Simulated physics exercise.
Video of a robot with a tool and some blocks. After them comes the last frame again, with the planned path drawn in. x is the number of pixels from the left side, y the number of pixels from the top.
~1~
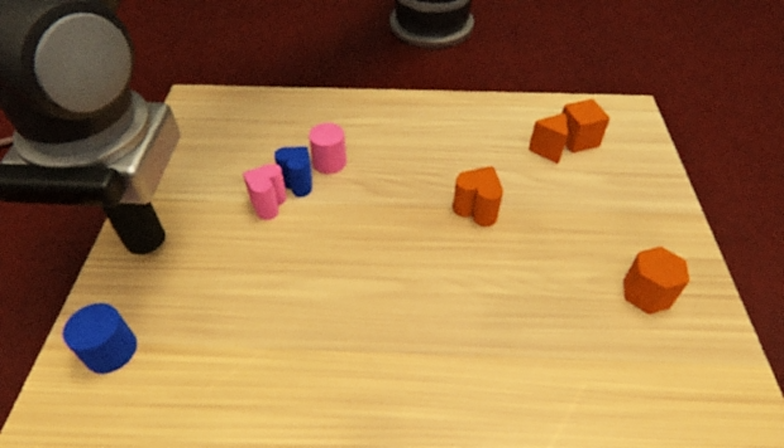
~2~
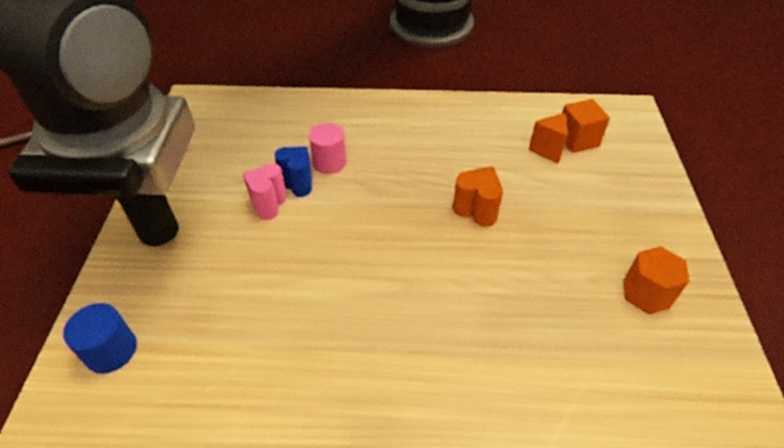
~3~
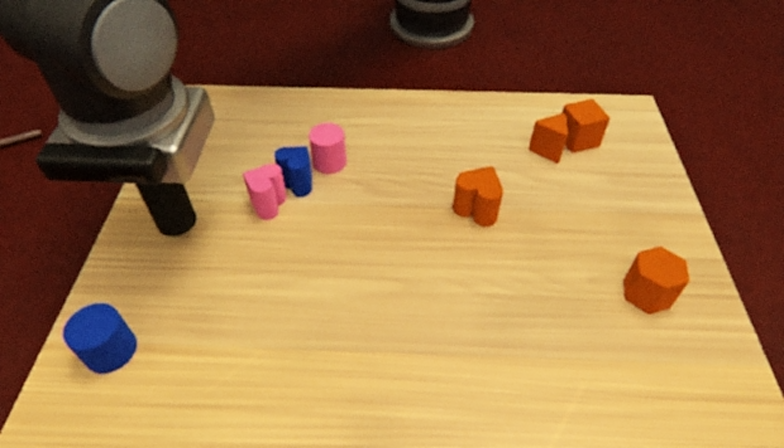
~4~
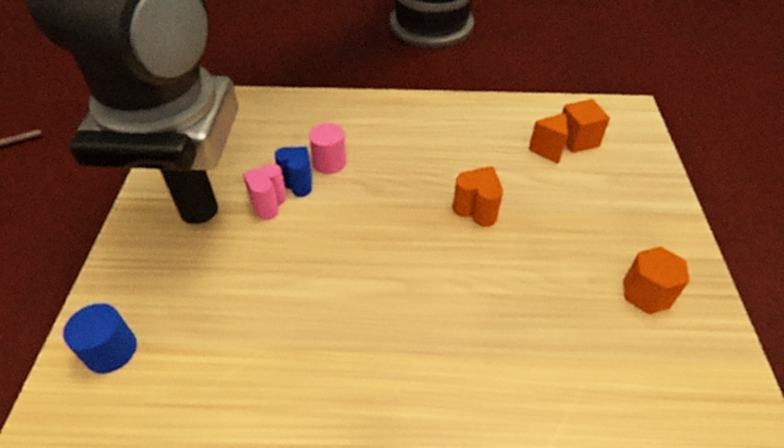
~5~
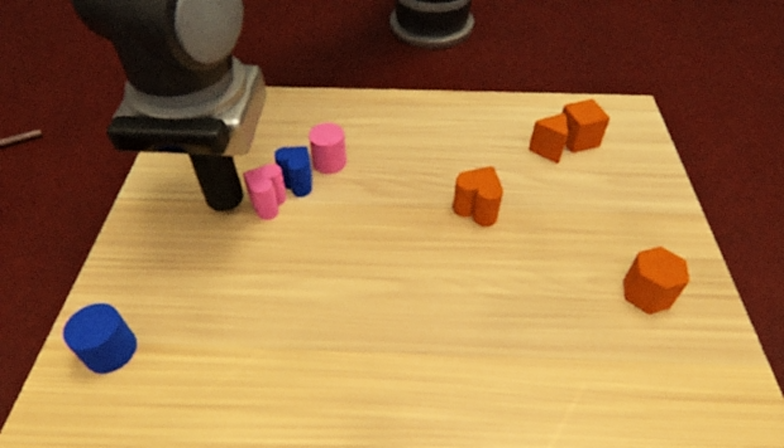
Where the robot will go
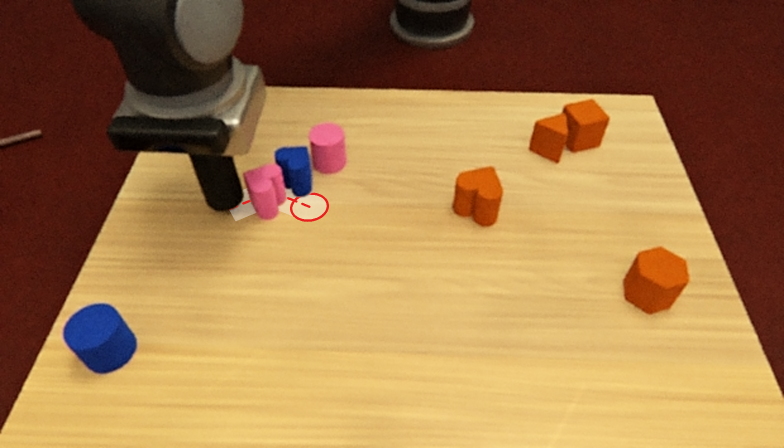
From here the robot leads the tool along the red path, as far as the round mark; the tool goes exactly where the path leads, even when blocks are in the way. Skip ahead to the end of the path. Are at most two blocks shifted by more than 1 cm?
Yes
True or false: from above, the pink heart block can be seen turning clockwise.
True.
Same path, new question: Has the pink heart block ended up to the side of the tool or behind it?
I'd say no.
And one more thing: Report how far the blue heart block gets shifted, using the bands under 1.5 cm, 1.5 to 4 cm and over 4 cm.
Distance: Between 1.5 and 4 cm.
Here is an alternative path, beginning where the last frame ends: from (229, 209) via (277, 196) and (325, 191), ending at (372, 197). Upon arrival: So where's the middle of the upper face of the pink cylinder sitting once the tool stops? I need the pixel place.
Its top middle: (349, 117).
The drawn path runs from (229, 209) by way of (257, 198) and (285, 197) to (310, 207).
What follows on the original path. Halfway along, tool (269, 185); pink heart block (295, 176), turned 55° clockwise; blue heart block (299, 154), turned 20° anticlockwise.
At the end, tool (308, 196); pink heart block (336, 187), turned 50° clockwise; blue heart block (317, 151), turned 60° anticlockwise; pink cylinder (330, 131).
